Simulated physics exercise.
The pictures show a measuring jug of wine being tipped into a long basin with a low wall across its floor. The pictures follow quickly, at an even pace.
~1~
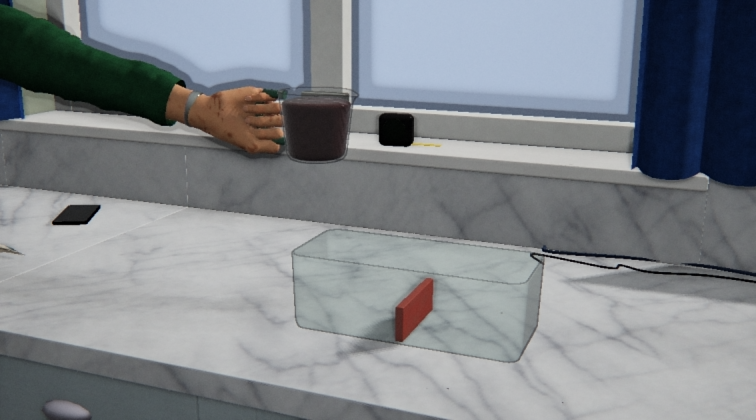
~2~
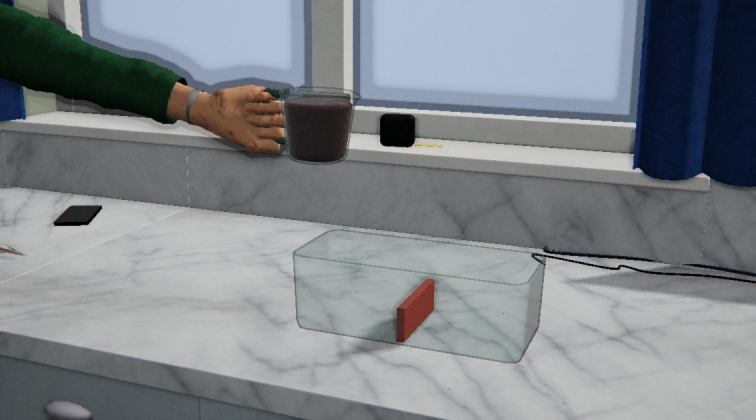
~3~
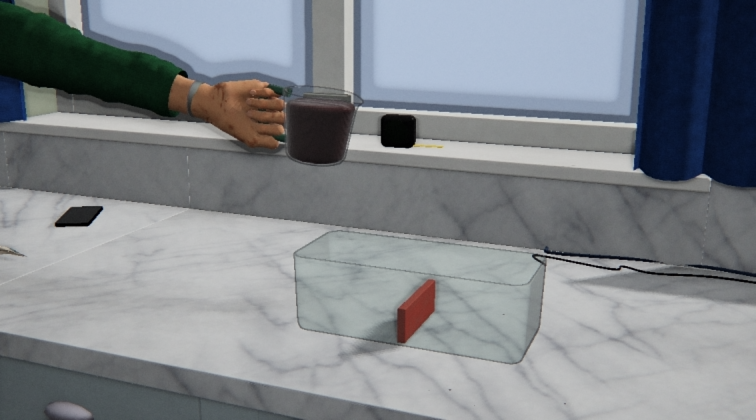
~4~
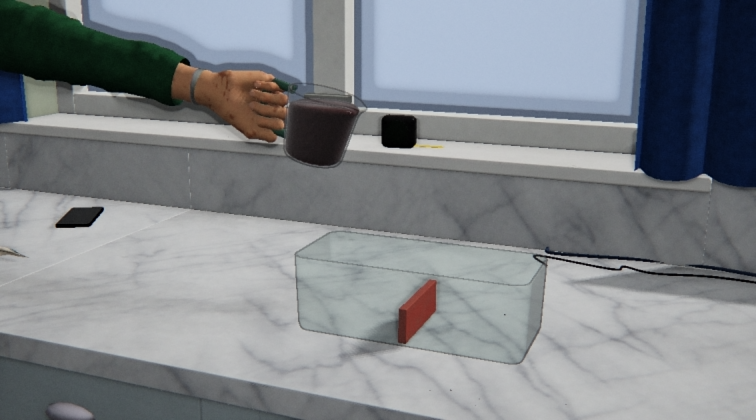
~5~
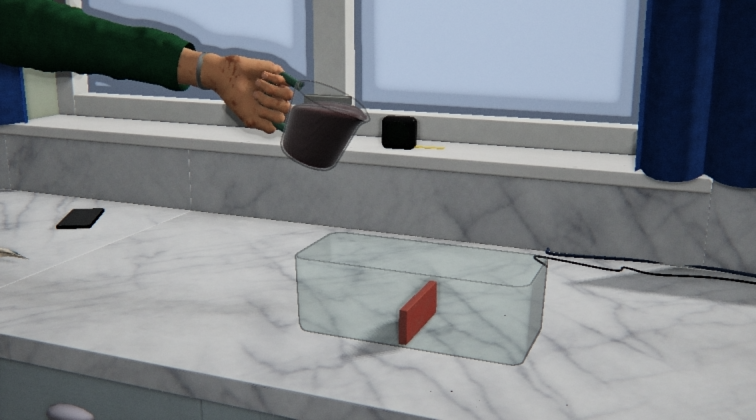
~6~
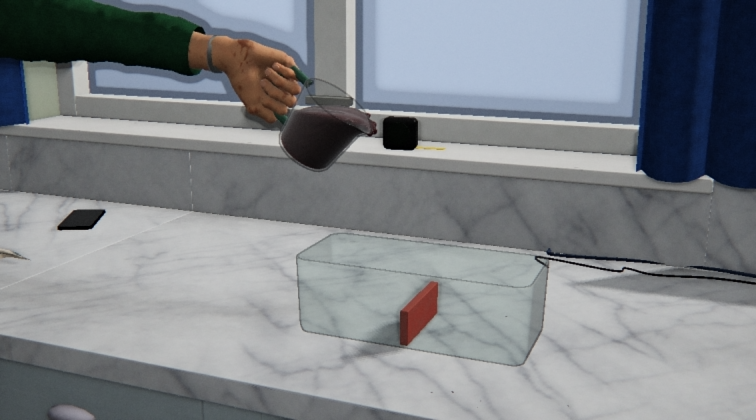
To begin with, a hand in a green sleeve holds a clear jug of dark liquid upright, above and behind a clear basin with a low red wall inside. The hand then tilts the jug to the right, slowly at first and then more steeply, until the liquid reaches the spout and just begins to edge over it.
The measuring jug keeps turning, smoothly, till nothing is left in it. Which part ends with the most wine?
Most lies in the left-hand part.
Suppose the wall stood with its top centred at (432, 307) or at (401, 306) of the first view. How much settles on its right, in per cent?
The first gives 10 %, the second 40 %.
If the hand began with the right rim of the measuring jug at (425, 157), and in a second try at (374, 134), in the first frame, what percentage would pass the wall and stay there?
In turn 90 and 20 in a hundred.
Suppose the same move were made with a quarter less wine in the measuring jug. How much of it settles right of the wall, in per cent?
Some 5 per cent.
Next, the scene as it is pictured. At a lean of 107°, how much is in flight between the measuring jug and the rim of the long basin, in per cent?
Roughly 40 in a hundred.
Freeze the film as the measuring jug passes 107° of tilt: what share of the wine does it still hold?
About 30 per cent.
A moment on, the tilt is 107° and 32 per cent is still to pour, 23 is left of the wall and 6 right of it.
Next, the tilt is 121° and 1 per cent is still to pour, 80 is left of the wall and 7 right of it.
Then the tilt is 121° and 0 per cent is still to pour, 82 is left of the wall and 10 right of it.
Later the tilt is 121° and 0 per cent is still to pour, 82 is left of the wall and 10 right of it.
At rest 82 per cent lies left of the wall, 10 right of it and 8 outside.
